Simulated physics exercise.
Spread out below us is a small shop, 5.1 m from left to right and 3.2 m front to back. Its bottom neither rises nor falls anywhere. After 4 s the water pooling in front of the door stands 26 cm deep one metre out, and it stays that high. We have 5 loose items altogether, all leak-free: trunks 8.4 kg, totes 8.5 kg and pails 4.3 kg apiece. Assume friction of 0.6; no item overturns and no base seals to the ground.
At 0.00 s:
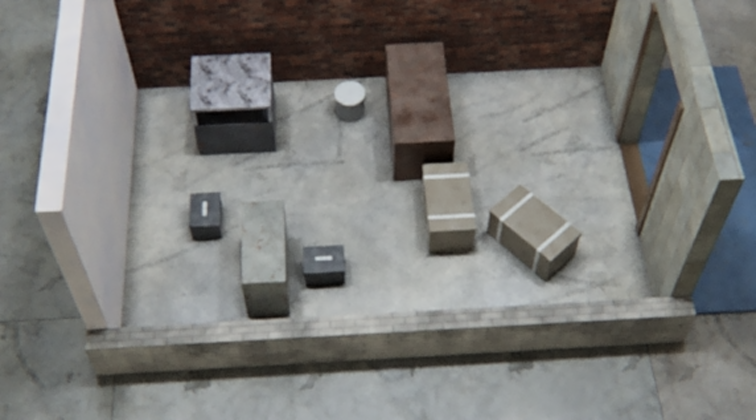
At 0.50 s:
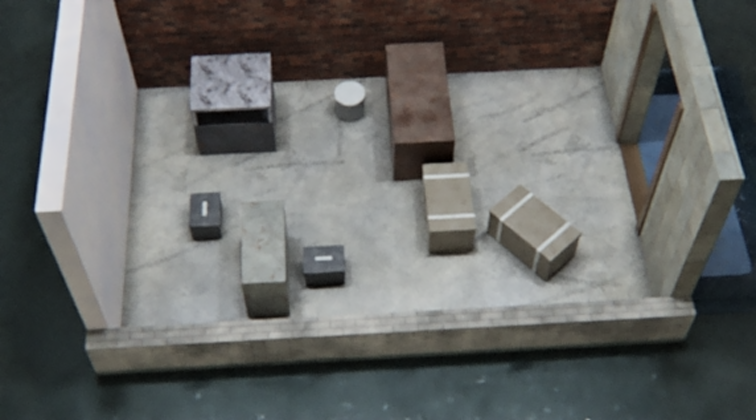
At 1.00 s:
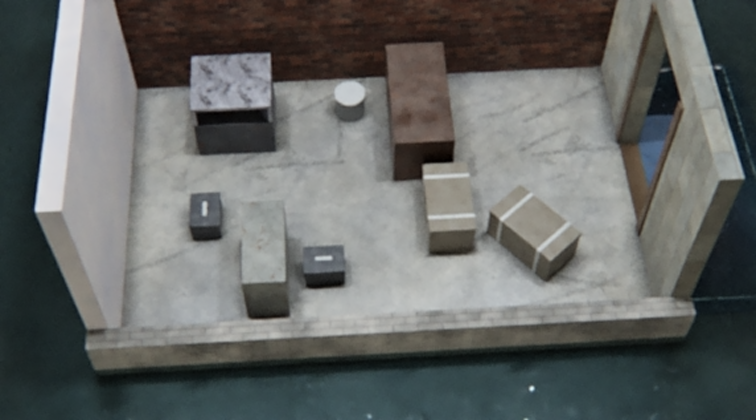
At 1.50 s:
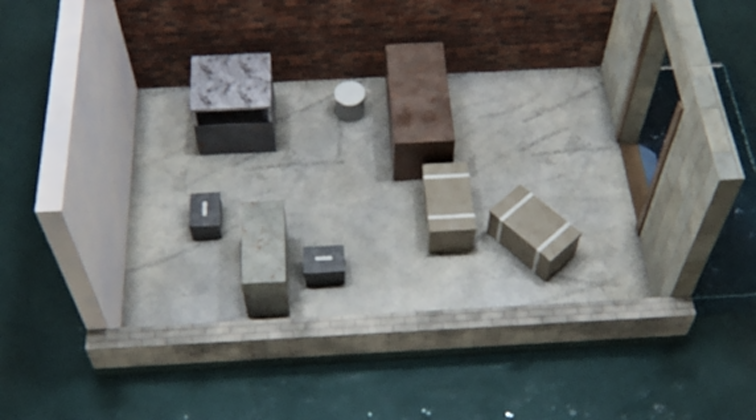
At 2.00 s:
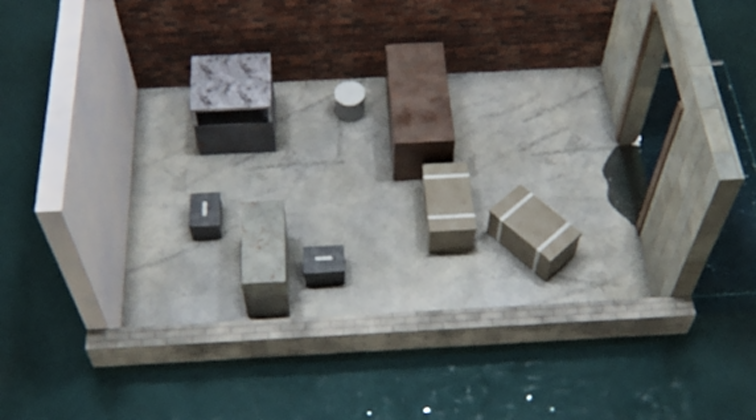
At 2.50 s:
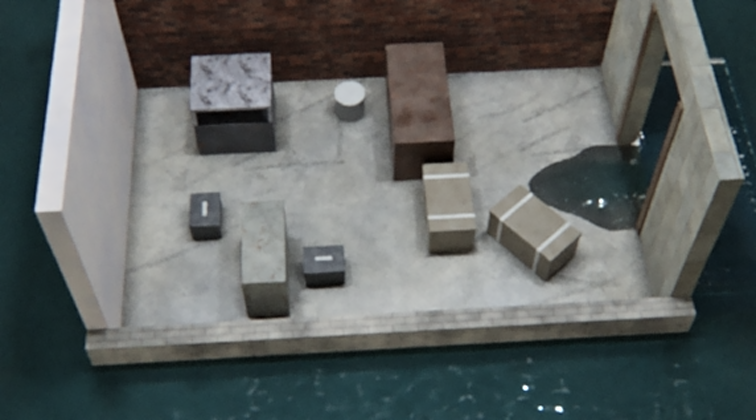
A small shop with pale floor, brick back wall and a doorway on the right is seen from above by a still camera. A brown counter stands at the back beside a white round pail, with a marble-topped unit and two small dark boxes to the left, a grey-green block between them, and two strapped tan trunks to the right. Dark water spreads around the outside, then enters through the doorway and widens toward the trunks, while everything inside stays still.
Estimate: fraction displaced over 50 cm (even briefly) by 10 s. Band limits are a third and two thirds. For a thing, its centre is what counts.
The fraction shifted will be in the middle third.
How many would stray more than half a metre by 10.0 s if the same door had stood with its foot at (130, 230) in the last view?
You'd get 4 in that case.
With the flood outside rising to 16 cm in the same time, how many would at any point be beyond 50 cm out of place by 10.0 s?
Then it comes to 2.
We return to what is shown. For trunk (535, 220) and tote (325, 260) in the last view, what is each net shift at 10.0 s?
One is off by 140 cm, the other by 50 cm, in the order asked.
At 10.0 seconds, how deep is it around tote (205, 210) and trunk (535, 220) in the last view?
I'd put it at 6 cm and 16 cm respectively.
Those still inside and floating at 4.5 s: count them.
By my count, 1.
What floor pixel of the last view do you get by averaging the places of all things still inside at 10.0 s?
Mean position: Approximately (305, 237).
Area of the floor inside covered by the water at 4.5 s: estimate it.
Roughly 6.5 m2 of it is wet.
After 3.5 s 0 of 5 are over 50 cm from their spots; 0 afloat.
After 4.5 s 2 of 5 are over 50 cm from their spots; 1 afloat.
After 7.0 s 2 of 5 are over 50 cm from their spots; 3 afloat.
After 10.0 s 3 of 5 are over 50 cm from their spots, and 3 have been at some point; 4 afloat.
